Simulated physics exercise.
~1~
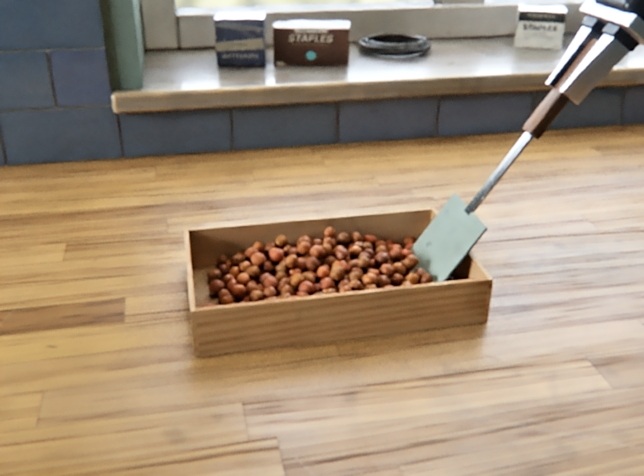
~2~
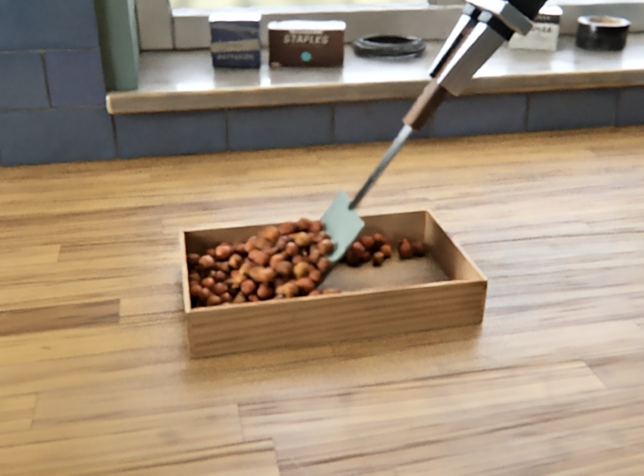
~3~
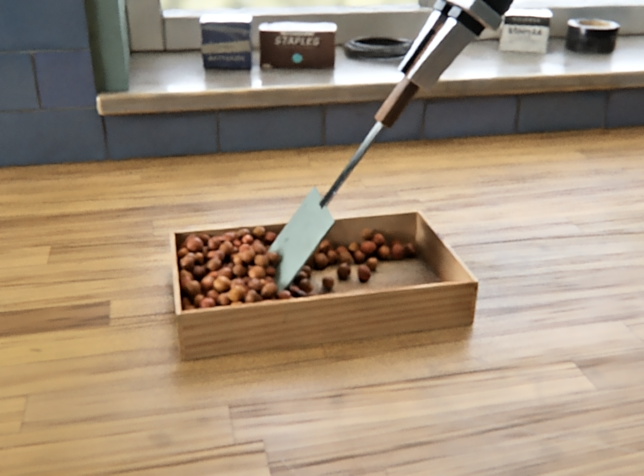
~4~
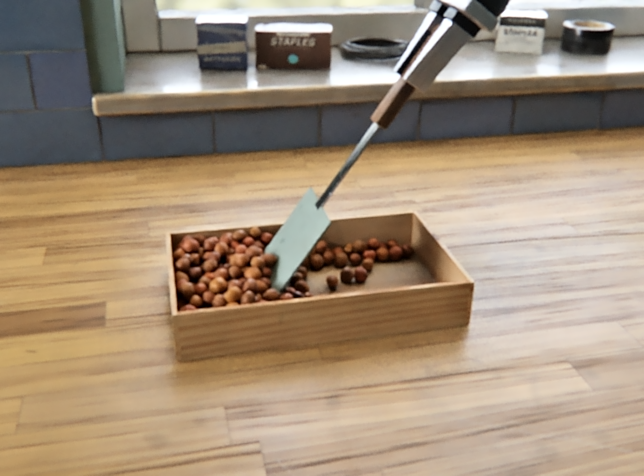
A shallow wooden tray of reddish-brown hazelnuts sits on a light wood-plank tabletop, seen from slightly above, with blue tiles and a windowsill holding small boxes and a dark coil behind it. A robot arm reaches in from the upper right, gripping a turner with a pale green blade, which rests at the tray's right end. The blade sweeps left, pushing the nuts into a heap and baring part of the tray floor. It moves a little farther left, then stays in place, leaning among the nuts. The hazelnuts end mostly crowded on the left, with a few trailing right, all inside the tray.
